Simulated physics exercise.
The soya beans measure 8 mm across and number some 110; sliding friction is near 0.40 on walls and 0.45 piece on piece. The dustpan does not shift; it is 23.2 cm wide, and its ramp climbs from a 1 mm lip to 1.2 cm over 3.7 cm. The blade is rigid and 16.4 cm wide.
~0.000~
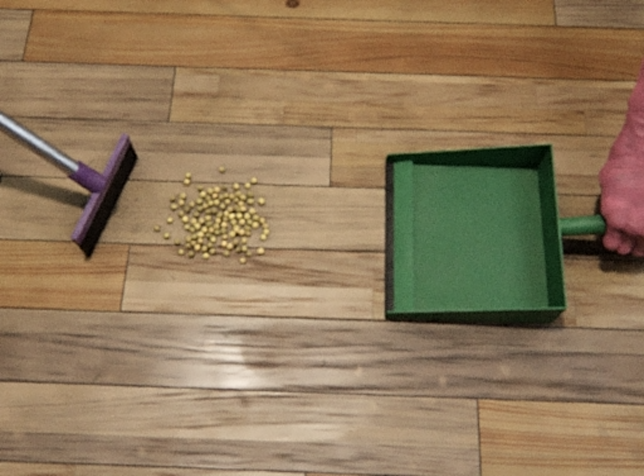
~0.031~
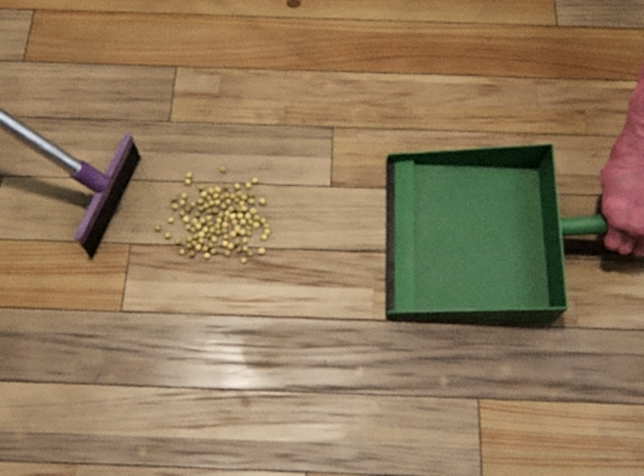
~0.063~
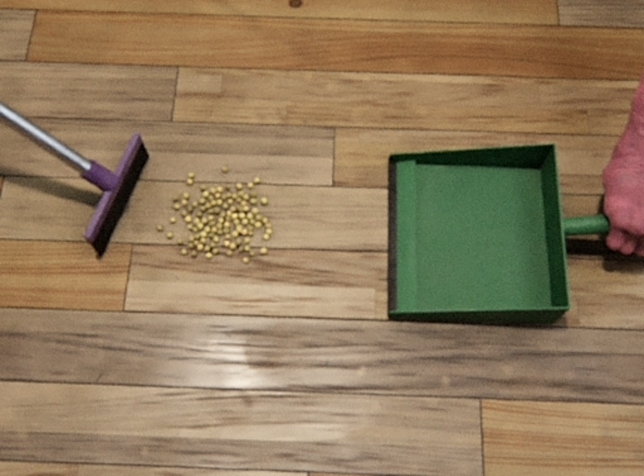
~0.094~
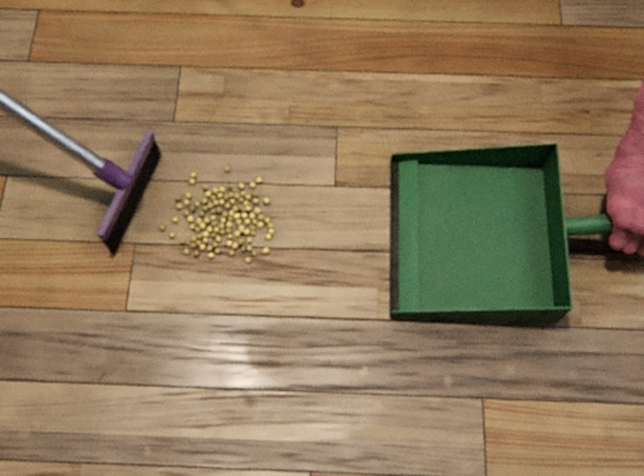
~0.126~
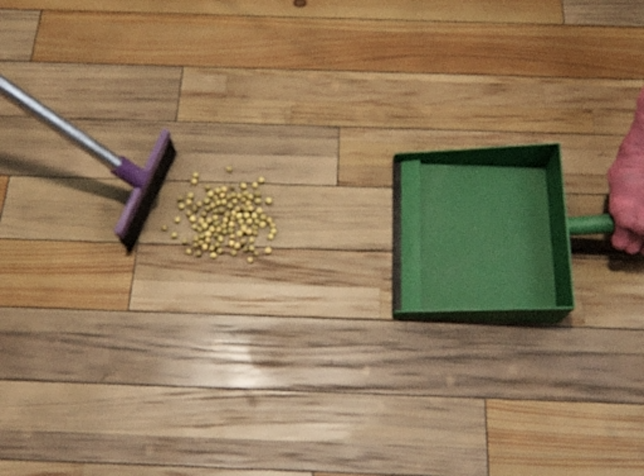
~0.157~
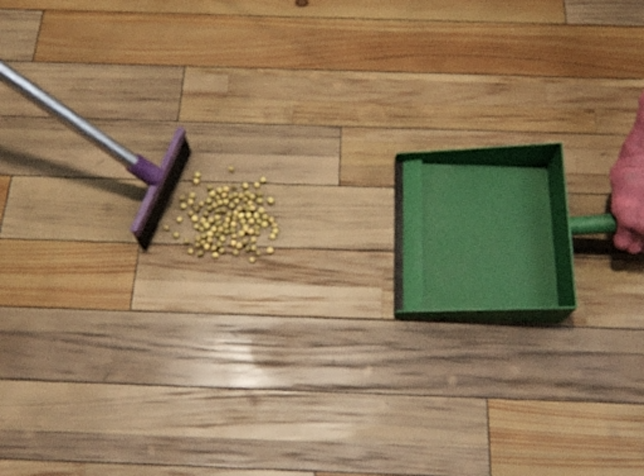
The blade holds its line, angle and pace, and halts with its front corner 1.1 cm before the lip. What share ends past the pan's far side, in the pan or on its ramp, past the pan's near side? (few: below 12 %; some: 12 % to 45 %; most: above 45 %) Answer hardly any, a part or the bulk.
Far side: Hardly any, pan: Hardly any, near side: Hardly any.
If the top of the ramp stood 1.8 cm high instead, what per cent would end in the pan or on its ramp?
It would be near 5 per cent.
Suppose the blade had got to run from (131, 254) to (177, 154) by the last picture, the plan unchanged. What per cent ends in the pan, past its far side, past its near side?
Pan 15, far 5, near 20.
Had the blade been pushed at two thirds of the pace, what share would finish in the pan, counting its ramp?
Then about 0 per cent.
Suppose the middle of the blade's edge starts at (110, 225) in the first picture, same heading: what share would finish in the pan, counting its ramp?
About 10 per cent.
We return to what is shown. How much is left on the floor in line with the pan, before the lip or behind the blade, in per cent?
About 90 per cent.
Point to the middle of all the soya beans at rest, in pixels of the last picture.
Near (378, 246).
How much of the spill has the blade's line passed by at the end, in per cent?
Roughly 40 per cent.
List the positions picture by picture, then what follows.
In the first frame, blade from (78, 240) to (126, 140), moved 0.0 cm, 0 of the pieces shifted so far; middle of the pieces at (218, 221); pan at (479, 240).
In the second frame, blade from (81, 239) to (129, 140), moved 0.3 cm, 0 of the pieces shifted so far; middle of the pieces at (219, 221).
In the third frame, blade from (90, 238) to (138, 139), moved 1.2 cm, 0 of the pieces shifted so far; middle of the pieces at (221, 221).
In the fourth frame, blade from (103, 236) to (151, 138), moved 2.6 cm, 0 of the pieces shifted so far; middle of the pieces at (223, 221).
In the fifth frame, blade from (120, 234) to (167, 136), moved 4.5 cm, 0 of the pieces shifted so far; middle of the pieces at (225, 220).
In the sixth frame, blade from (136, 232) to (182, 134), moved 6.4 cm, 0 of the pieces shifted so far; middle of the pieces at (227, 220); pan at (488, 239). The blade's pace is about 0.59 m/s, heading 11 degrees away from the viewer's side.
Then, at 0.40 s, middle of the blade 18 cm from the lip; 0 % over the lip, far side 0 %, near side 0 %.
After 0.56 s, middle of the blade 9 cm from the lip; 0 % over the lip, far side 0 %, near side 0 %.
After 0.85 s, middle of the blade 3 cm from the lip; 15 % over the lip, far side 5 %, near side 0 %.
In the end, at 1.2 s, far side 5 %, pan 5 %, near side 0 %, in front of the lip or behind the blade 90 %.
